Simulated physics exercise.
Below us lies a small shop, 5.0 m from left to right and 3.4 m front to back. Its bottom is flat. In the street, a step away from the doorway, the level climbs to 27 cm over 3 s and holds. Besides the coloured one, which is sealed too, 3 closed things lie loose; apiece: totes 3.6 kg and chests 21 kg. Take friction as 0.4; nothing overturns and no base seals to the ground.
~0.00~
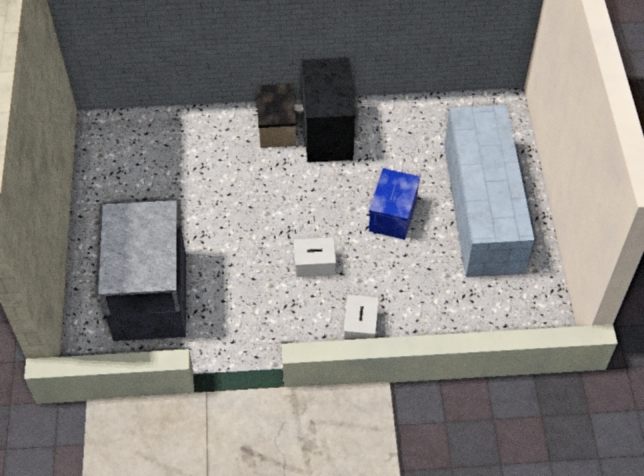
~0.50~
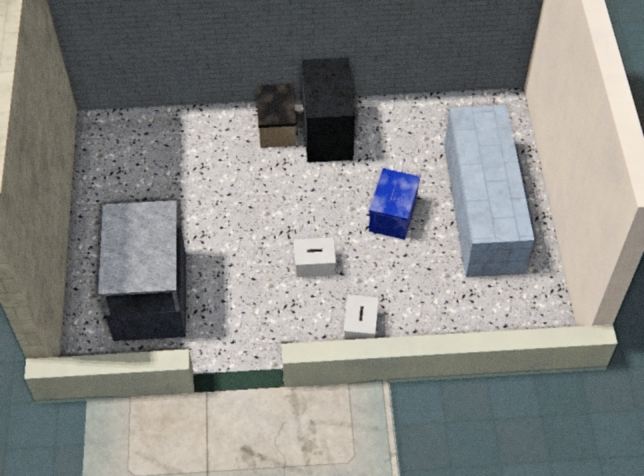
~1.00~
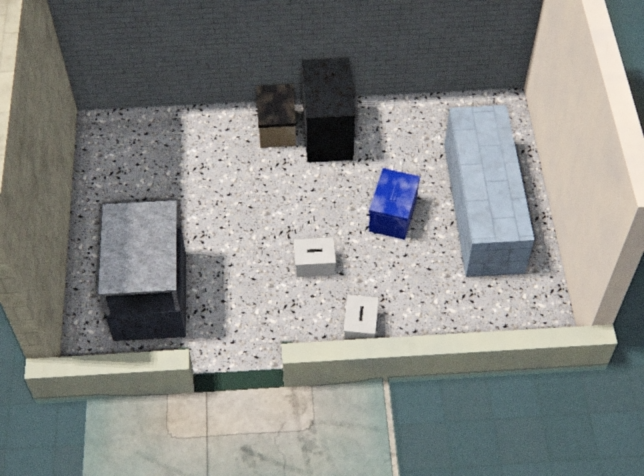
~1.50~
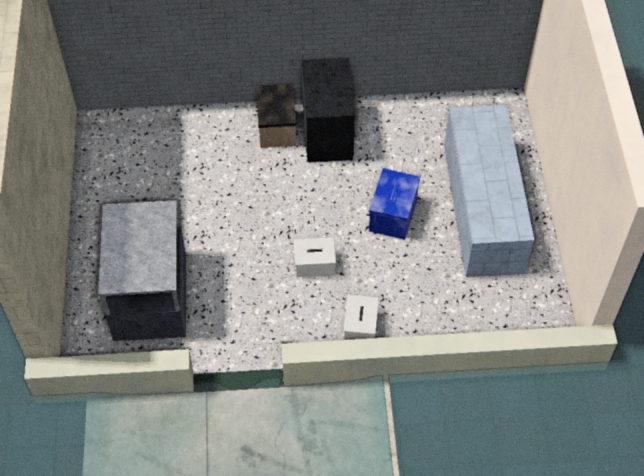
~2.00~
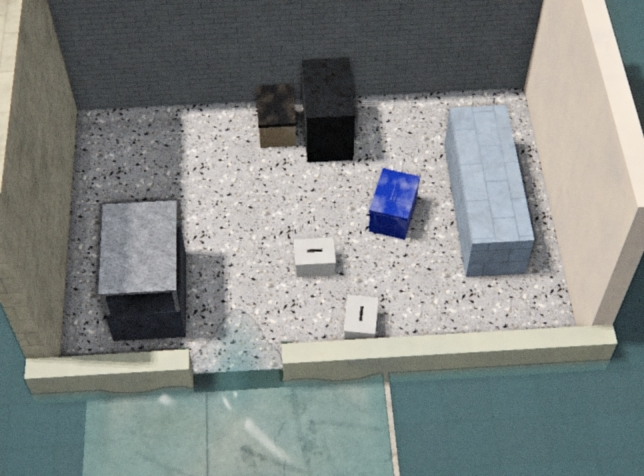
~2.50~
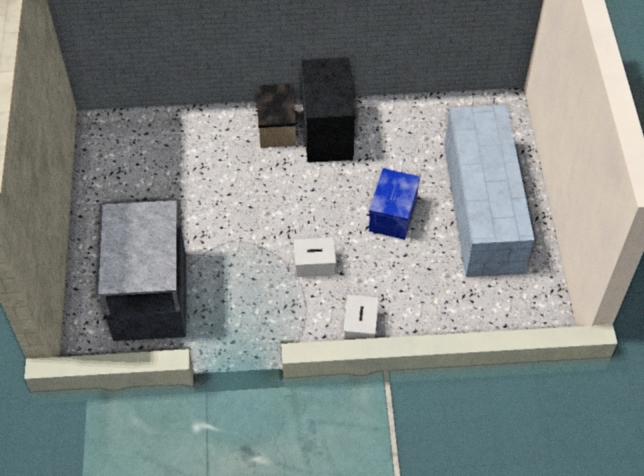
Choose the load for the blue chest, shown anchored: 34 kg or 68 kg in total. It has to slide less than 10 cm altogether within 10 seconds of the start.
For it, the smaller load will do.
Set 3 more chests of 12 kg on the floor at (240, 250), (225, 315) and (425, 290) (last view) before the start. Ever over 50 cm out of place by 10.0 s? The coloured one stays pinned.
In turn: Over, more, under.
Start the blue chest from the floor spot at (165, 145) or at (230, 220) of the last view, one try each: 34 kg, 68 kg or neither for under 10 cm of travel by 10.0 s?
In turn: Only the larger holds; it takes the larger.
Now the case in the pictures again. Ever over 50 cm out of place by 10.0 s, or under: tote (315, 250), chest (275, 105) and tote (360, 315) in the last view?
In that order: Past it, under, short of it.
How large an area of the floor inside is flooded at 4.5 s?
Roughly 8.5 m2.
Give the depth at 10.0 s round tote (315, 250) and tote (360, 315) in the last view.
Roughly 5 and 3 cm.
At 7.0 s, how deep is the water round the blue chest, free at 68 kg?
About 6 cm.
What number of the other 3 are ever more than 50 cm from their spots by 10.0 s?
1 of them.
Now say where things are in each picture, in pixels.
In the first frame, the blue chest at (395, 193) rests on the ground; water covers 0.0 m2; 0 of 4 have shifted.
In the second frame, the blue chest at (395, 193) rests on the ground; water covers 0.0 m2; 0 of 4 have shifted.
In the third frame, the blue chest at (395, 193) rests on the ground; 0.0 m2 under water; 0 of 4 have shifted.
In the fourth frame, the blue chest at (395, 193), on the bottom; 0.0 m2 under water; 0 of 4 have shifted.
In the fifth frame, the blue chest at (395, 193) rests on the ground; water covers 0.3 m2; 0 of 4 have shifted.
In the sixth frame, the blue chest at (395, 193), on the bottom; water covers 1.4 m2; 0 of 4 have shifted.
After 3.5 s the blue chest would be 0 cm from its start with 34 kg and 0 cm from its start with 68 kg; 0 cm of water round it then.
After 4.5 s the blue chest would be 0 cm from its start with 34 kg and 0 cm from its start with 68 kg; 3 cm of water round it then.
After 7.0 s the blue chest would be 0 cm from its start with 34 kg and 0 cm from its start with 68 kg; 6 cm of water round it then.
After 10.0 s the blue chest would be 0 cm from its start with 34 kg and 0 cm from its start with 68 kg; 7 cm of water round it then.
